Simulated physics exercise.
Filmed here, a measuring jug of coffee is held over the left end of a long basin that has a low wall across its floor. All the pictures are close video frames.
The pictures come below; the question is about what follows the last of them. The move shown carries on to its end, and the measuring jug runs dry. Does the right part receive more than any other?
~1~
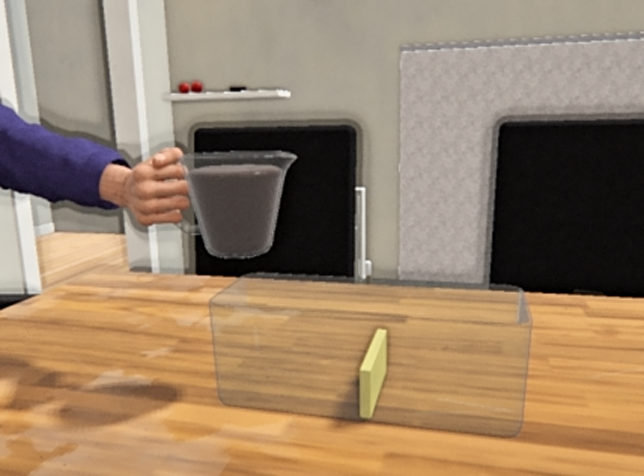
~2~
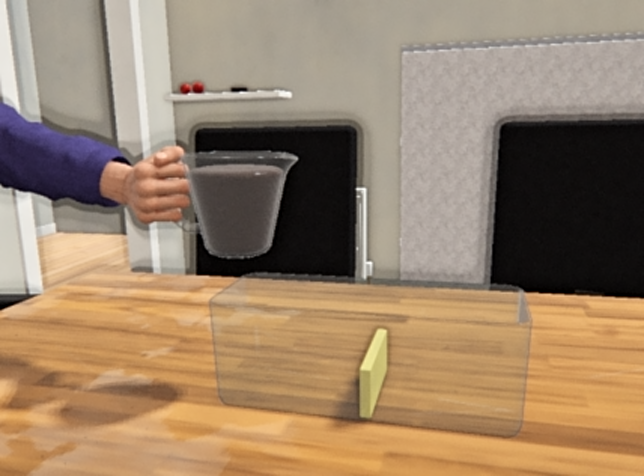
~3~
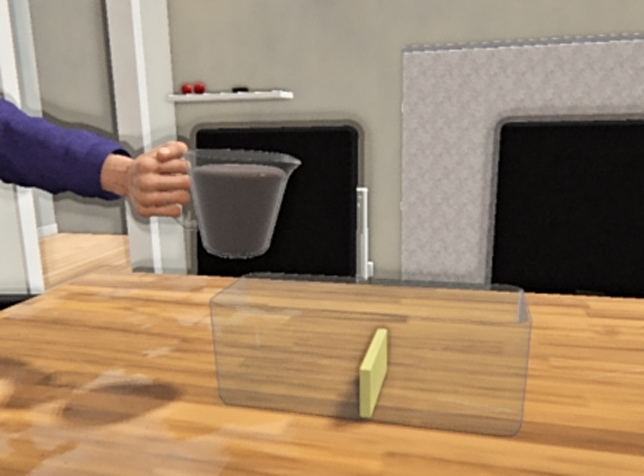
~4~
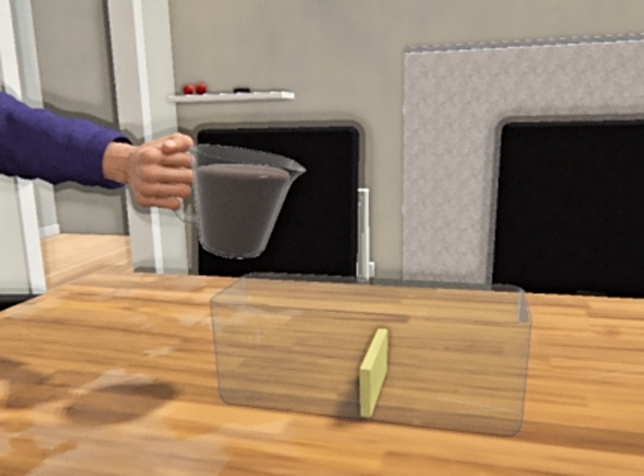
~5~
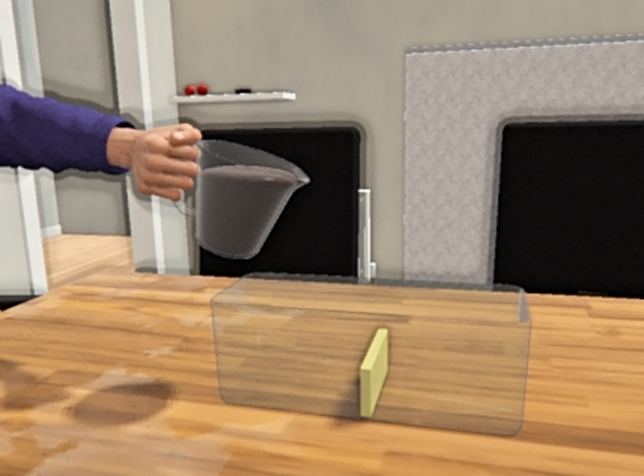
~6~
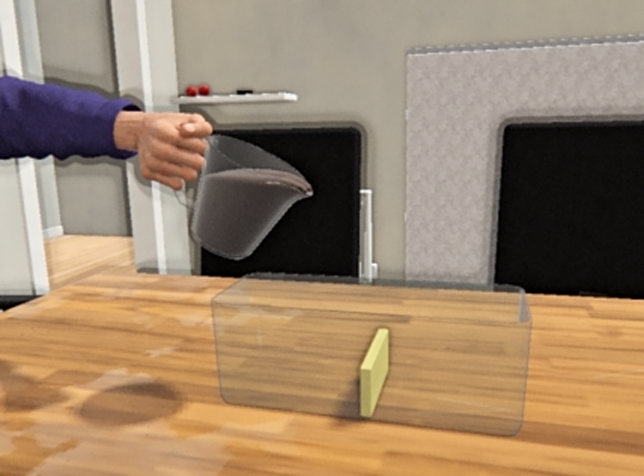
No, the left part does.
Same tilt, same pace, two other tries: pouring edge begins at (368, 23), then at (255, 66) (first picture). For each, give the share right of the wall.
It comes to 90 % the first time and 5 % the second.
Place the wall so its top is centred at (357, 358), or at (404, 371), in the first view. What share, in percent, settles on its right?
Well, it's close to 30 per cent for the first one, then 15 per cent for the other.
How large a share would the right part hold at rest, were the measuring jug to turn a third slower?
Around 10 percent ends up there.
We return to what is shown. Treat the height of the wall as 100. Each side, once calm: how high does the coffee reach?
The left comes to 50 % and the right to 0 %.
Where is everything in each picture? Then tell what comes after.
In the first frame, tilt 0°; pouring edge (295, 156); surface from (195, 169) to (283, 169); the long basin's rim runs from (228, 289) to (526, 306); the wall's top is at (374, 350).
In the second frame, tilt 1°; pouring edge (296, 158); surface from (196, 169) to (284, 170).
In the third frame, tilt 5°; pouring edge (299, 162); surface from (198, 168) to (286, 172).
In the fourth frame, tilt 11°; pouring edge (304, 170); surface from (203, 167) to (291, 175).
In the fifth frame, tilt 19°; pouring edge (309, 181); surface from (208, 170) to (298, 178).
In the sixth frame, tilt 29°; pouring edge (312, 194); surface from (210, 177) to (309, 187); 1 per cent is over the edge.
A moment on, the tilt is 84° and 51 per cent is still to pour, 25 is left of the wall and 3 right of it.
Next, the tilt is 94° and 13 per cent is still to pour, 74 is left of the wall and 4 right of it.
Then the tilt is 94° and 2 per cent is still to pour, 91 is left of the wall and 5 right of it.
Later the tilt is 94° and 0 per cent is still to pour, 93 is left of the wall and 6 right of it.
At rest 93 per cent lies left of the wall, 6 right of it and 1 outside.
